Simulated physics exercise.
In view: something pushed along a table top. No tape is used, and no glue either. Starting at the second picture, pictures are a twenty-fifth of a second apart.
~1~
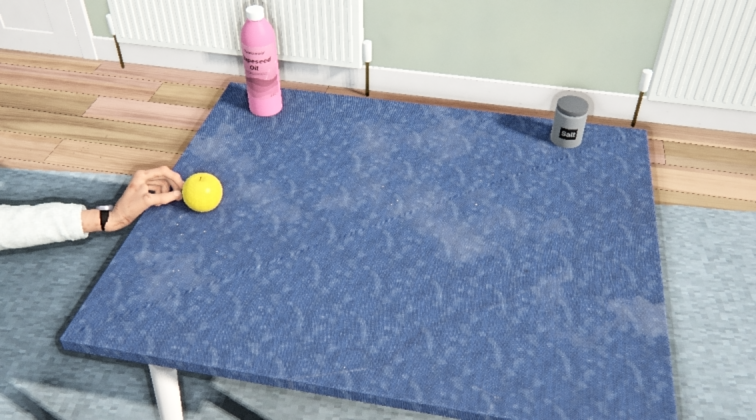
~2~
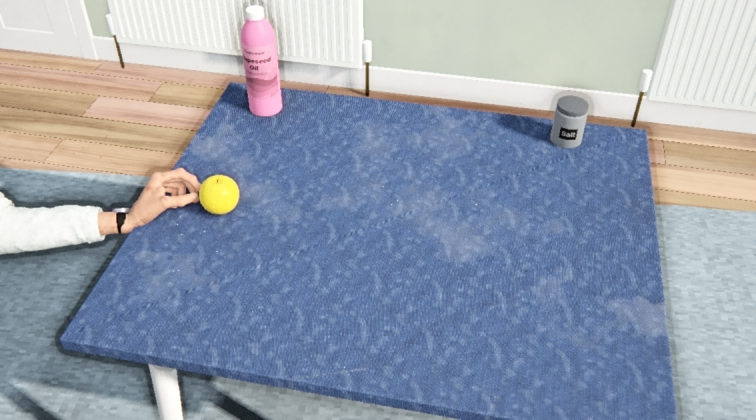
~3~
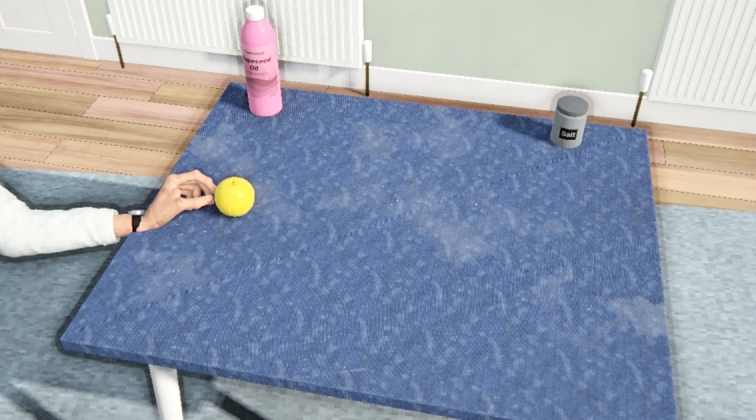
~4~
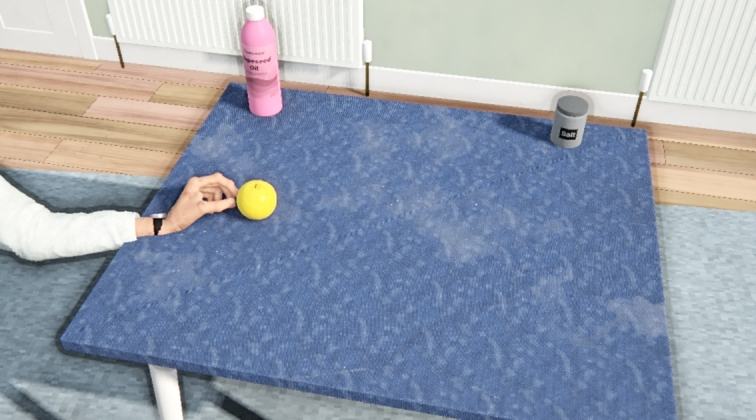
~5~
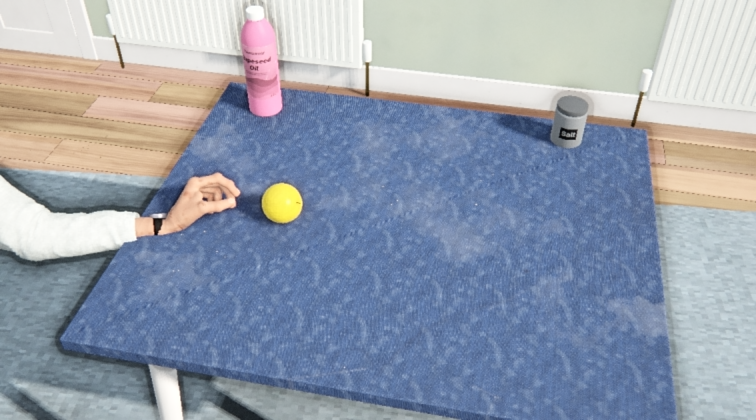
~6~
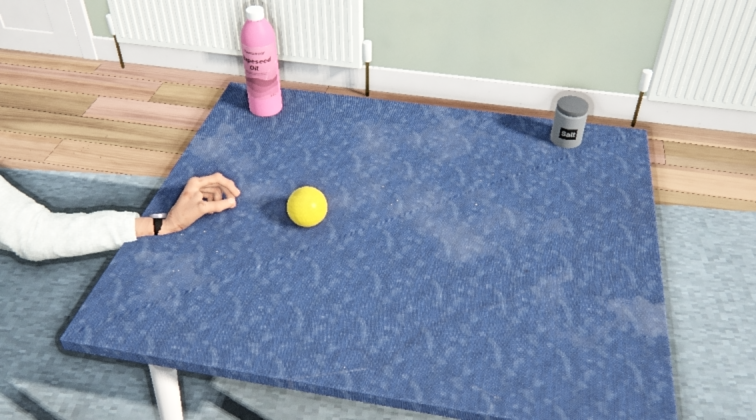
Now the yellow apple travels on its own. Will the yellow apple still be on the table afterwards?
It comes off the table.
Then, 0.30 s after the last picture, yellow apple rolled well along near (483, 232).
Then, 0.70 s after the last picture, yellow apple now off the table.
Then, 1.10 s after the last picture, things are still on the move.
By the end, off the table, yellow apple.
